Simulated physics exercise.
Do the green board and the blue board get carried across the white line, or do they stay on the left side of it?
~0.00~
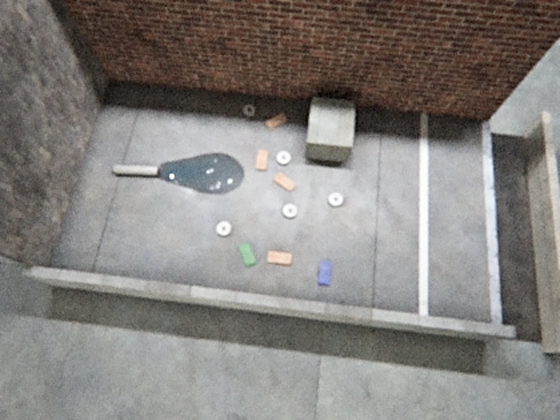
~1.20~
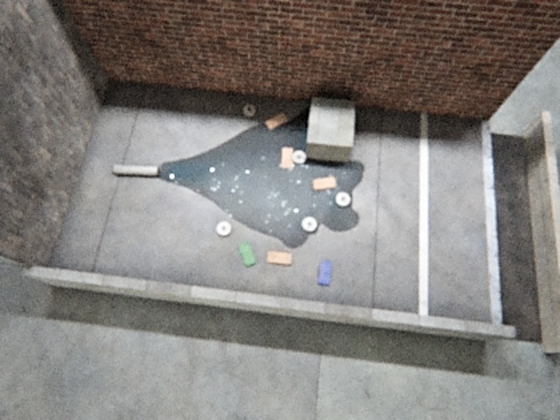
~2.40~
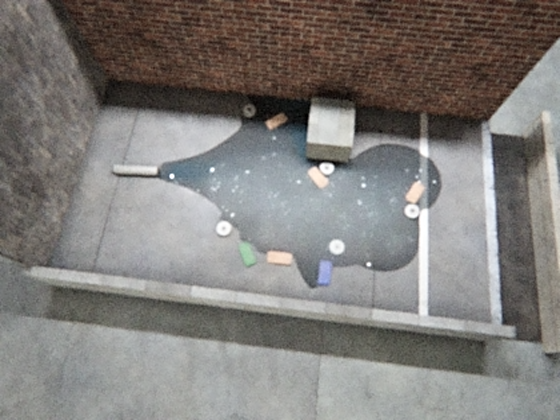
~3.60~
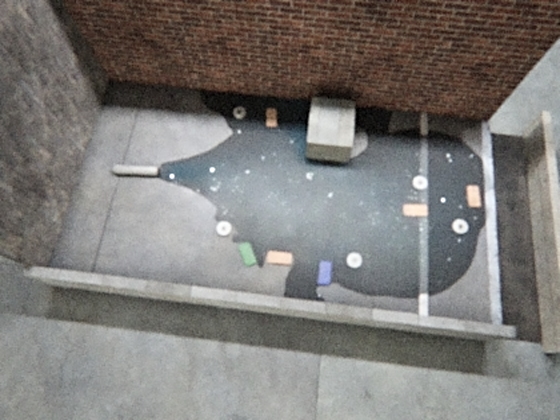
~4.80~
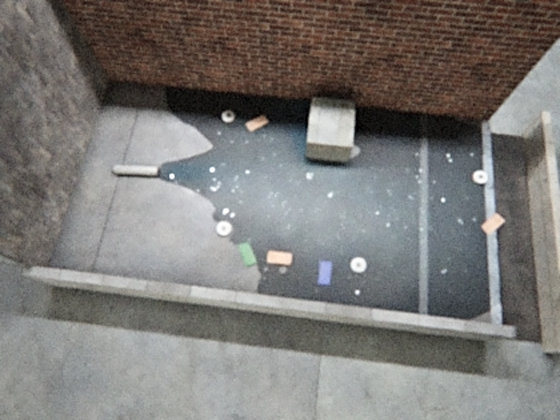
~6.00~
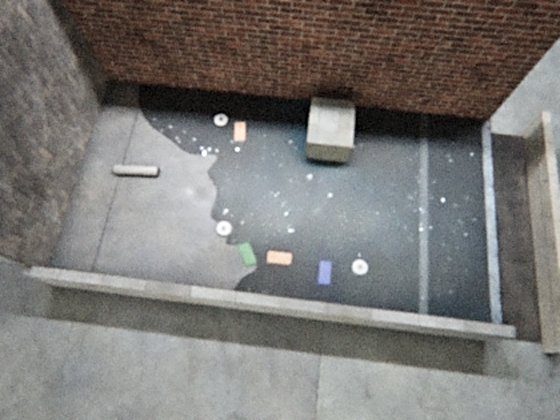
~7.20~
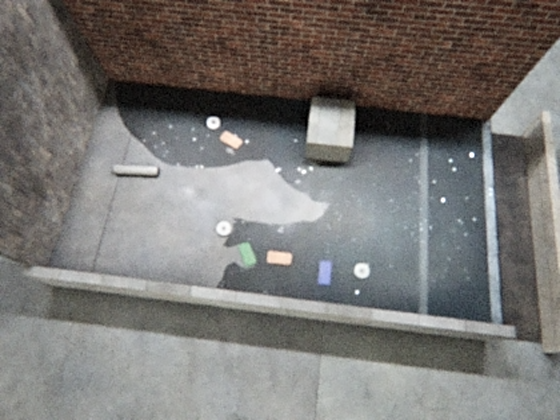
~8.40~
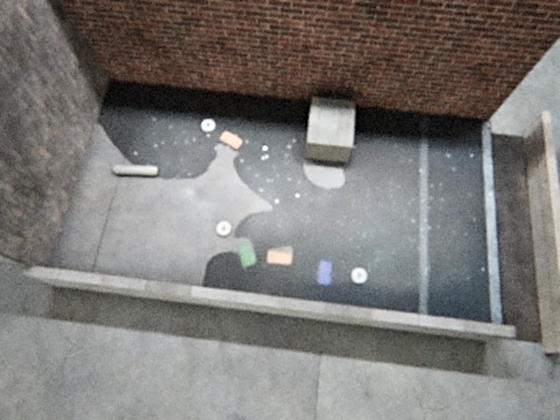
Both stay on the left side of the white line. The green board and the blue board hardly shift from their places near the front wall.
